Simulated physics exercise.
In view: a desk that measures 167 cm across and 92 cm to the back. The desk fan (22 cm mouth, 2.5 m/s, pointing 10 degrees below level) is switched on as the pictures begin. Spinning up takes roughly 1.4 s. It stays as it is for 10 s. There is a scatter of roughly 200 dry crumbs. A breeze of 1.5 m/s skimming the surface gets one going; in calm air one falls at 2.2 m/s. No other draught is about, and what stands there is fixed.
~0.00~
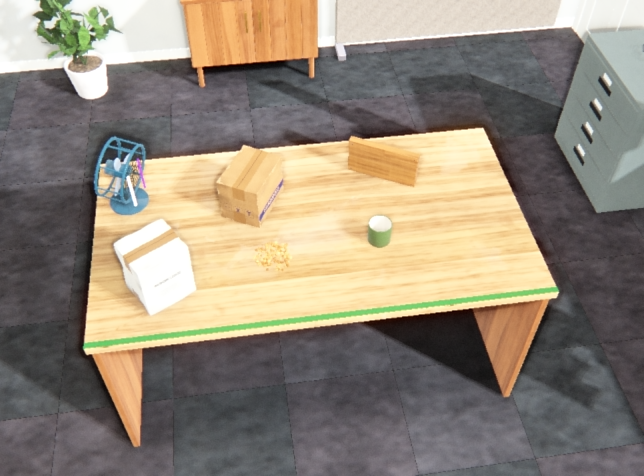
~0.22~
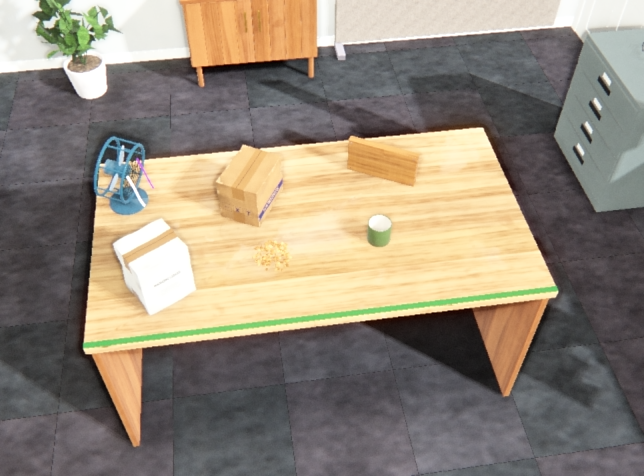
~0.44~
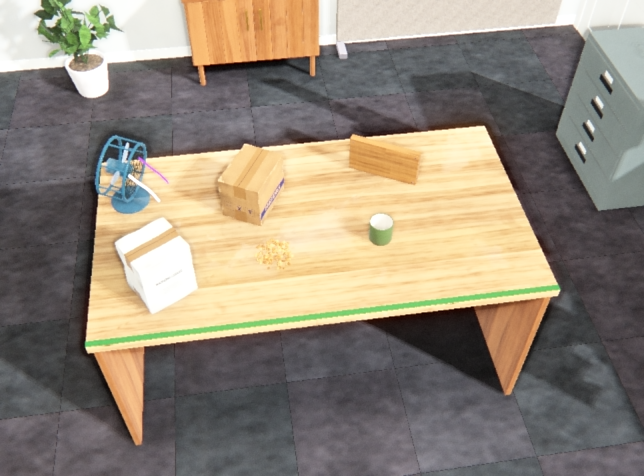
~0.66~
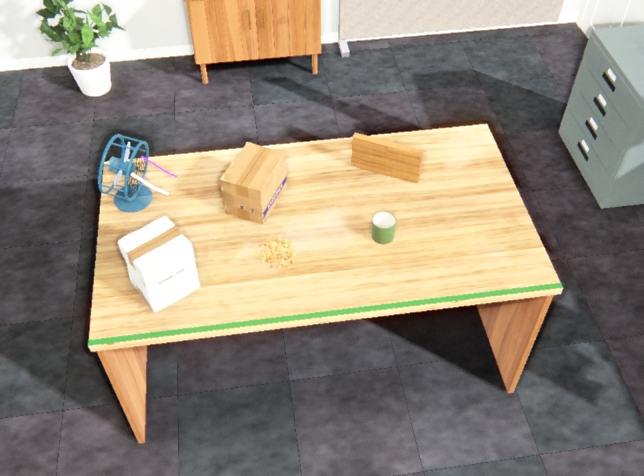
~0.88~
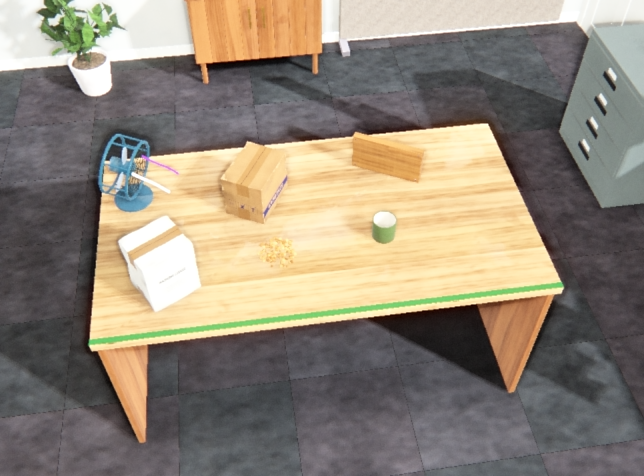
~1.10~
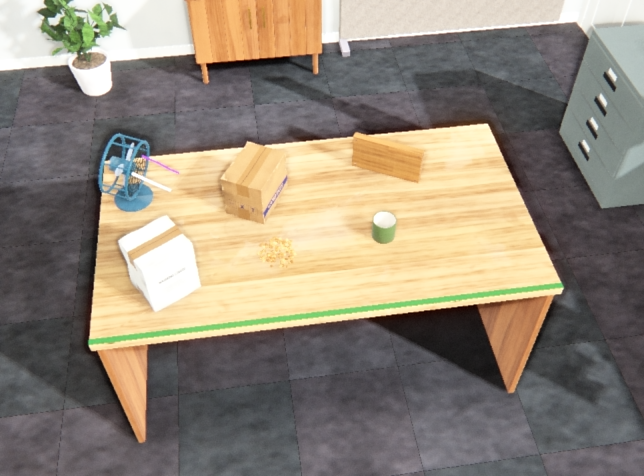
A blue desk fan with fluttering ribbons runs beside boxes, a green mug and scattered crumbs lying still on a wooden desk.
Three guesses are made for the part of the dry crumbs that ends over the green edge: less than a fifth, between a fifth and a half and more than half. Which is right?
Of the dry crumbs, more than half end over the green edge.
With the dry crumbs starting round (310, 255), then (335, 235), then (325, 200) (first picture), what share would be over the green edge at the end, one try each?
In that order: 15 %, 0 %, 0 %.
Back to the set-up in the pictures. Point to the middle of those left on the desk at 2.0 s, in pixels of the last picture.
Near (313, 262).
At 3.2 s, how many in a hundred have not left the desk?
Near 20 %.
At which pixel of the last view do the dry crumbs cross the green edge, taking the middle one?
Near (363, 312).
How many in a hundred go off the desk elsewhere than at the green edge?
Some 0 per cent.
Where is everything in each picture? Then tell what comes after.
In the first picture, the middle of the dry crumbs is near (273, 255), none has stirred yet and the mouth of the desk fan is at (121, 170).
In the second picture, the middle of the dry crumbs is near (272, 254), none has stirred yet and the green edge is centred on (329, 319).
In the third picture, the middle of the dry crumbs is near (274, 252), none has stirred yet, the top of a box is at (251, 167) and the top of a mug is at (382, 222).
In the fourth picture, the middle of the dry crumbs is near (276, 251) and none has stirred yet.
In the fifth picture, the middle of the dry crumbs is near (277, 250) and none has stirred yet.
In the sixth picture, the middle of the dry crumbs is near (277, 250) and none has stirred yet.
After 2.0 s the count stands so, 56 % are over the green edge; the middle of those still in play is near (325, 269).
After 3.2 s the count stands so, 80 % are over the green edge; the middle of those still in play is near (299, 251).
After 5.5 s the count stands so, 84 % are over the green edge; the middle of those still in play is near (292, 247).
After 10.0 s, at the end, 86 % are over the green edge.
